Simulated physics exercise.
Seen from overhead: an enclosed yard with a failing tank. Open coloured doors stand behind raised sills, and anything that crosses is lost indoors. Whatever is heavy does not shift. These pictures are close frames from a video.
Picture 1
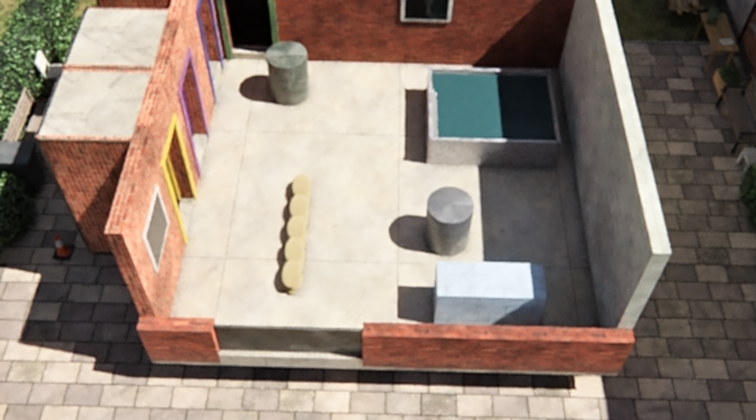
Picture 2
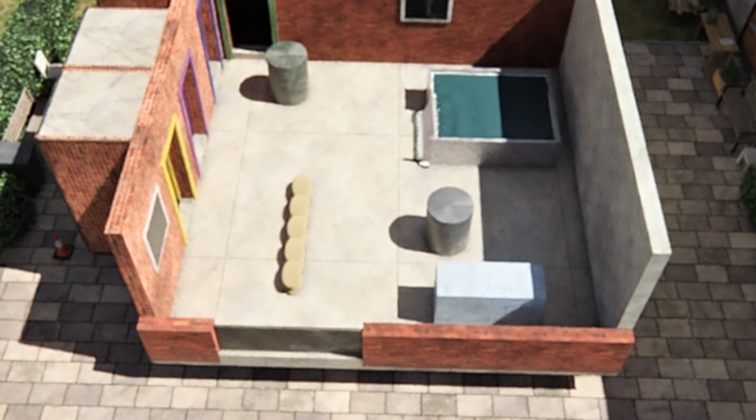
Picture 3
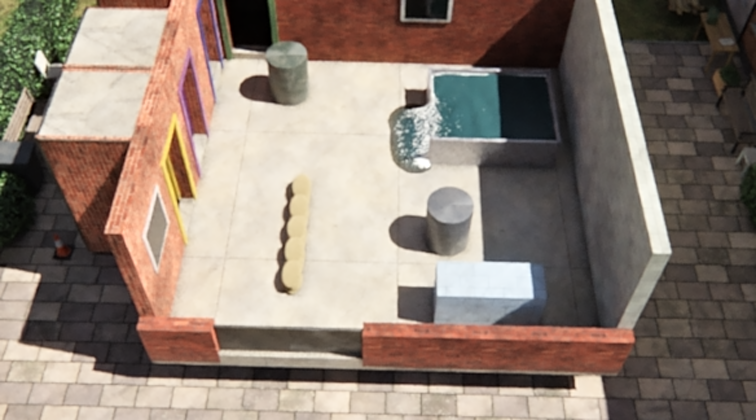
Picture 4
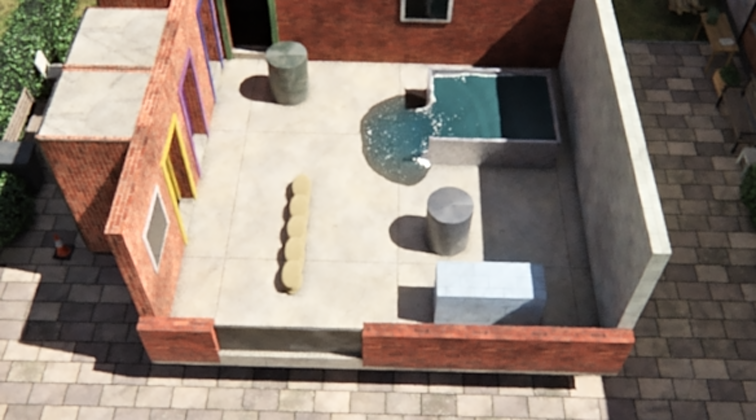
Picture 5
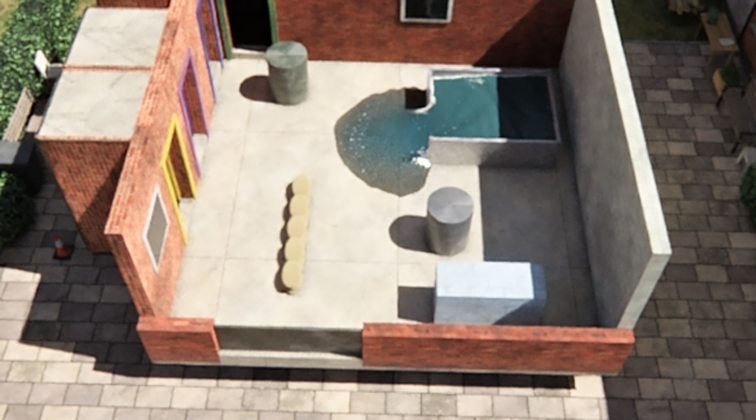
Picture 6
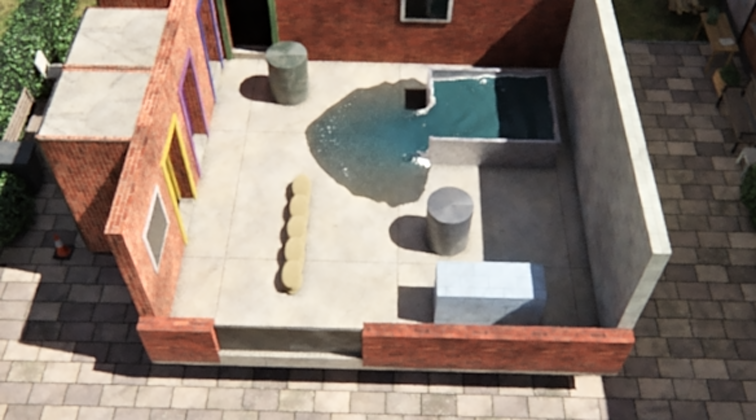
Water burst through the left side of a tank in a walled brick yard, splashed onto the pale floor, and spread leftward in a widening pool while the barrels and pale box stayed still.
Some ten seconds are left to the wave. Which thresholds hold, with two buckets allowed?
One by one: The yellow door is going to let through more than allowed; the purple door is going to let through more than allowed; the blue door is going to let through no more than allowed; the green door is going to let through no more than allowed.
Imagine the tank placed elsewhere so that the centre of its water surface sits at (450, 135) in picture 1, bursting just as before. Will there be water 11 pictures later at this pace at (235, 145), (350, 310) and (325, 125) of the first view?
Log: Flood; flood; flood.
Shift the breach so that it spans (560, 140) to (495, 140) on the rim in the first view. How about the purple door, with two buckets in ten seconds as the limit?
I'd say the purple door stays shy of the line.
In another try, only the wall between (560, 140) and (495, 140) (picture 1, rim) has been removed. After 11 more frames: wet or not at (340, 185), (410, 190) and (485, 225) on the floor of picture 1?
The first spot is spared, the second spared and the third soaked.
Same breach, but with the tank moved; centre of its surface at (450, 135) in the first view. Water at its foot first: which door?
Answer - the purple door.
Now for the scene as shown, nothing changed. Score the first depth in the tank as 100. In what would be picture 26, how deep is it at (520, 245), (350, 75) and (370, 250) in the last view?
In order: About 0, 8 and 2 in a hundred.
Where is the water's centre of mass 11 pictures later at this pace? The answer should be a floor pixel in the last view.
Point: (405, 139).
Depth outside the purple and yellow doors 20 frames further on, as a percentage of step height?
Respectively about 200 and 200 per cent.
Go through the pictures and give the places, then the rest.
The first picture shows the water tank at (492, 107) is whole and still.
In the second picture, water pours out at (431, 131) and has run to (424, 164).
In the third picture, the front is at (408, 168), out from the gap at (431, 131).
In the fourth picture, the front is at (366, 119), out from the gap at (431, 132).
In the fifth picture, water pours out at (431, 132) and has run to (338, 129).
In the sixth picture, water pours out at (431, 131) and has run to (311, 129).
A moment on, water covers 30 % of the floor; the yellow door not reached, the purple door wet at the sill, nothing in, the blue door not reached, the green door not reached.
Next, water covers 40 % of the floor; the yellow door wet at the sill, nothing in, the purple door under two buckets in, the blue door wet at the sill, nothing in, the green door wet at the sill, nothing in.
Then, water covers 50 % of the floor; the yellow door under two buckets in, the purple door far over two buckets in, the blue door wet at the sill, nothing in, the green door wet at the sill, nothing in.
Later, water covers 70 % of the floor; the yellow door over two buckets in, the purple door far over two buckets in, the blue door wet at the sill, nothing in, the green door wet at the sill, nothing in.
In the end, water covers 90 % of the floor; the yellow door over two buckets in, the purple door far over two buckets in, the blue door wet at the sill, nothing in, the green door wet at the sill, nothing in.
